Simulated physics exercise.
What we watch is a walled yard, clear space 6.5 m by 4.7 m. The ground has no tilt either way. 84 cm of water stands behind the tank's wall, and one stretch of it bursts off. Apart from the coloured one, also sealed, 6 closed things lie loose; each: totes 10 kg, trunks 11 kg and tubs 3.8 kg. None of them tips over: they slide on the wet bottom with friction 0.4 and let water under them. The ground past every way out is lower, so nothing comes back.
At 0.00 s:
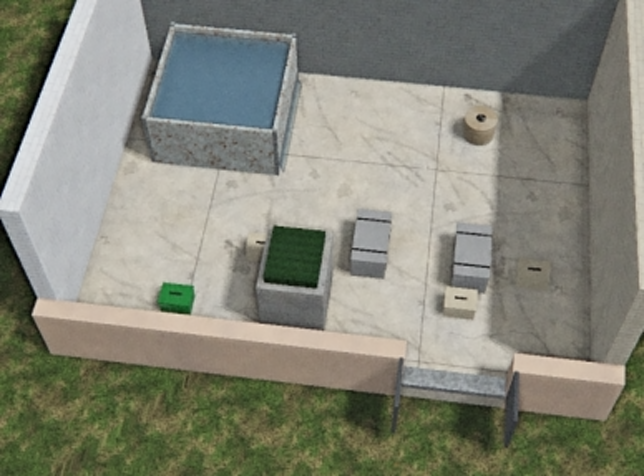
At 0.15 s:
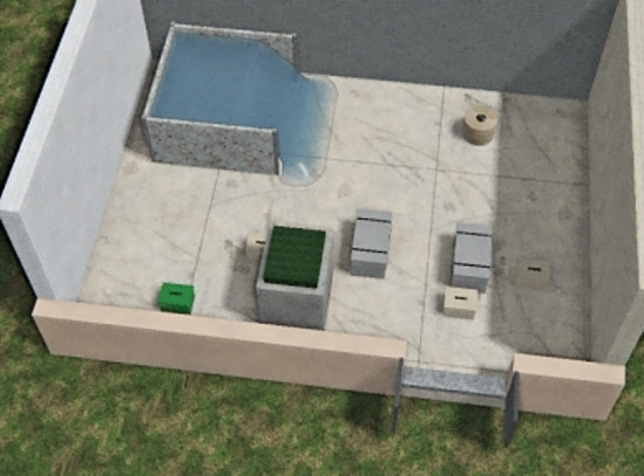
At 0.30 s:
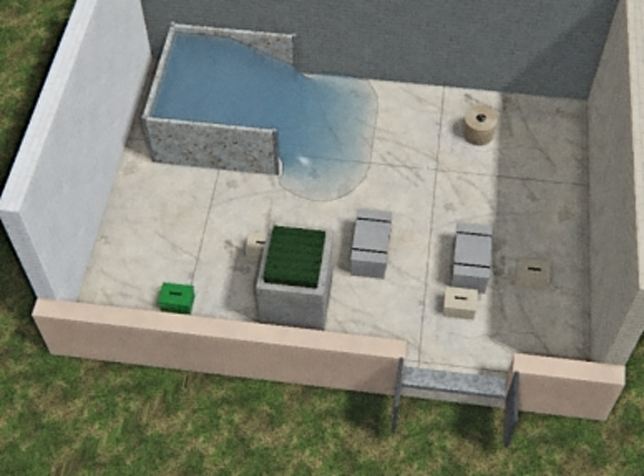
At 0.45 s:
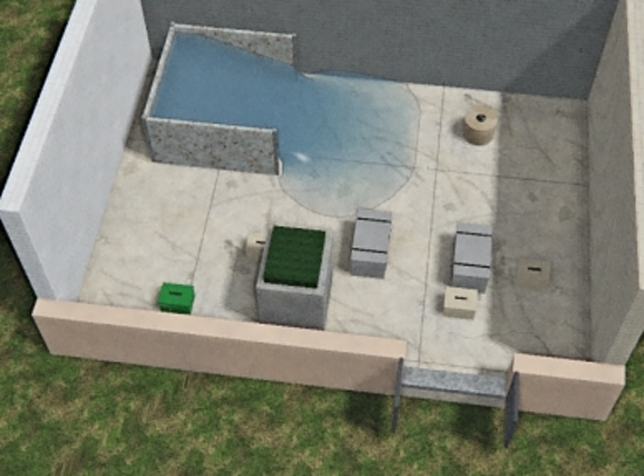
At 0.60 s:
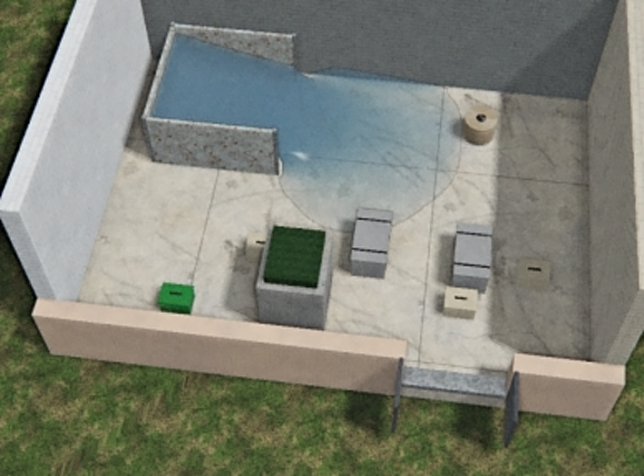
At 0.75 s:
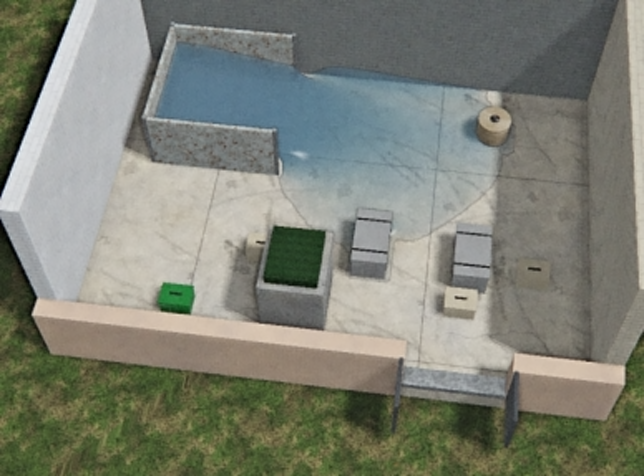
Water bursts from a raised tank's right side and spreads across the walled yard's floor.
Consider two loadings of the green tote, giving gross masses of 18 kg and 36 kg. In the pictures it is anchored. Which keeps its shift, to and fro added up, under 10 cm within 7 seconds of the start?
The answer is that the 18 kg loading already works.
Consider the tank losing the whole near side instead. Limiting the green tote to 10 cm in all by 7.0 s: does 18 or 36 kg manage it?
Result: Neither option succeeds.
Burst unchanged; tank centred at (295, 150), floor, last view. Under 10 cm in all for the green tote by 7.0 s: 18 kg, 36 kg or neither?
Then the answer is that either mass works.
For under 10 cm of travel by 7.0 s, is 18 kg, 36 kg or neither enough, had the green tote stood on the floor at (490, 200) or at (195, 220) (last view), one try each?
Taking the two tries in order, both fall short and even the light one works.
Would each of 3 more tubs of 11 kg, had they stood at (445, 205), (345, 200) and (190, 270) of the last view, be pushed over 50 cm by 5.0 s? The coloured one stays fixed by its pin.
Order as listed: Outside the limit, outside the limit, inside the limit.
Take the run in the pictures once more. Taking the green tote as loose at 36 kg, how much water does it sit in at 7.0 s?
Something like 4 centimetres.
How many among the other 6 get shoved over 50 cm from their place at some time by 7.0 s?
The count comes to 5.
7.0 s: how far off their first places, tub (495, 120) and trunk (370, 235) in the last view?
Taking them in order, that's 300 centimetres and 200 centimetres.
After 1.4 s the green tote would be 0 cm from its start with 18 kg and 0 cm from its start with 36 kg; 0 cm of water round it then.
After 3.1 s the green tote would be 0 cm from its start with 18 kg and 0 cm from its start with 36 kg; 0 cm of water round it then.
After 4.9 s the green tote would be 0 cm from its start with 18 kg and 0 cm from its start with 36 kg; 3 cm of water round it then.
After 7.0 s the green tote would be 0 cm from its start with 18 kg and 0 cm from its start with 36 kg; 4 cm of water round it then.
